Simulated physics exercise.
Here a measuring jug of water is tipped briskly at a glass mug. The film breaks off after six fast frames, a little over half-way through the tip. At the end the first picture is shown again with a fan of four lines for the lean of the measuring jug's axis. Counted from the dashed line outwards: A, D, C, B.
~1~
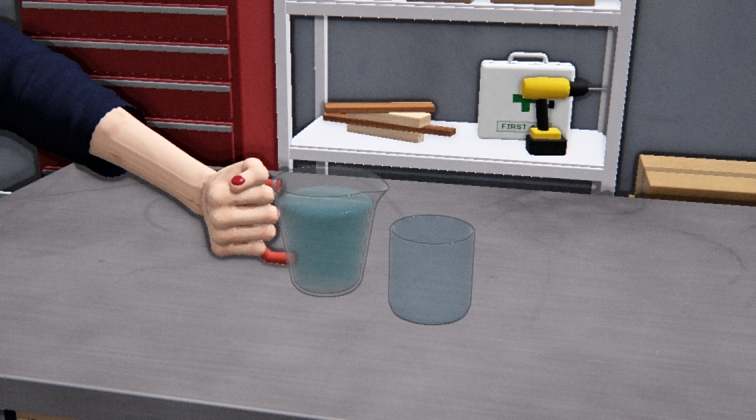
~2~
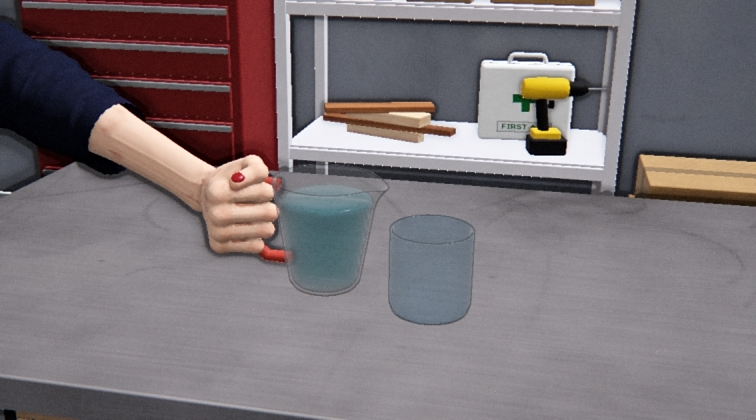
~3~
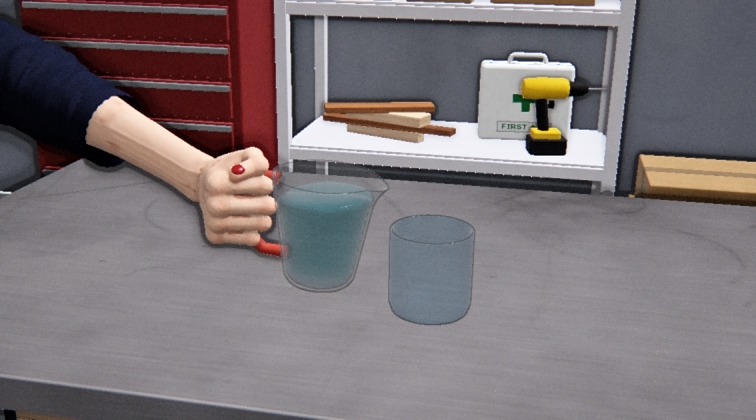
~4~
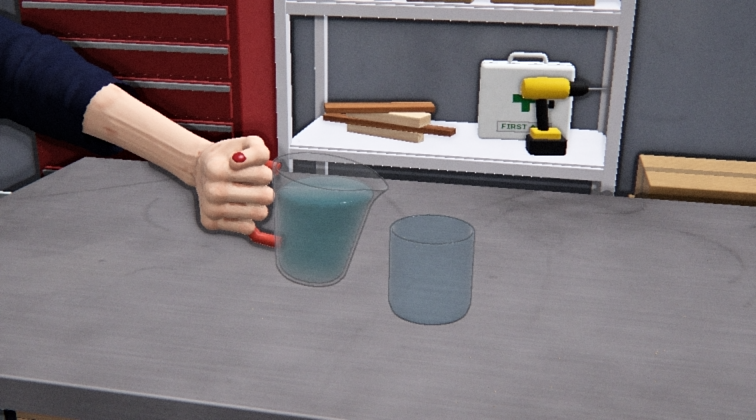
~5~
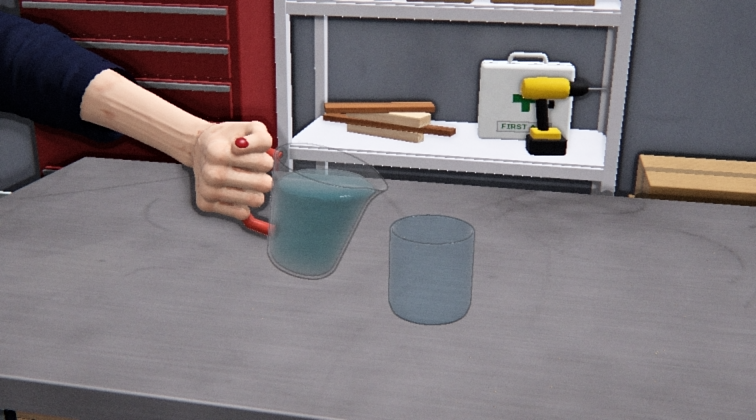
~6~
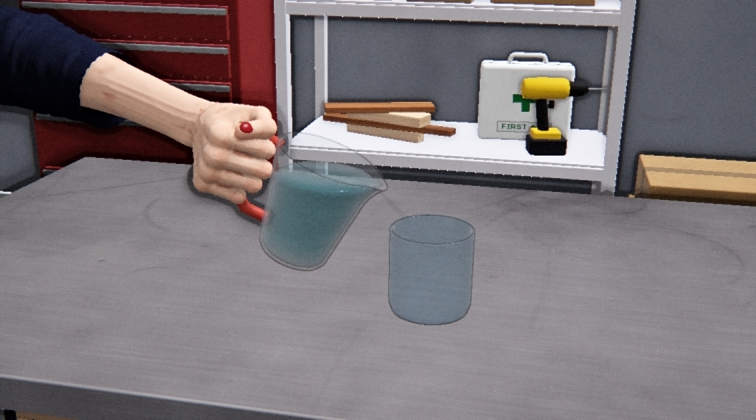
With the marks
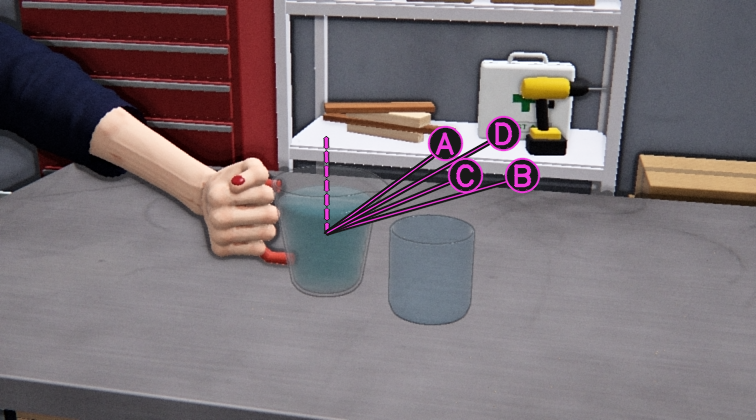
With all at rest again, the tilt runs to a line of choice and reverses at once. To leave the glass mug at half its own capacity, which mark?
Go for D.
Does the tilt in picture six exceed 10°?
Yes.
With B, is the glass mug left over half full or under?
Over half.
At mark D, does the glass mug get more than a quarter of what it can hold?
Yes, it does.
On the marked copy, A at (433, 156); B at (507, 181); C at (449, 182); D at (489, 142).
With A, the glass mug ends with about 39 % of what it can hold.
With B, the glass mug ends with about 74 % of what it can hold; 4 % of the water is spilt.
With C, the glass mug ends with about 64 % of what it can hold.
With D, the glass mug ends with about 50 % of what it can hold.
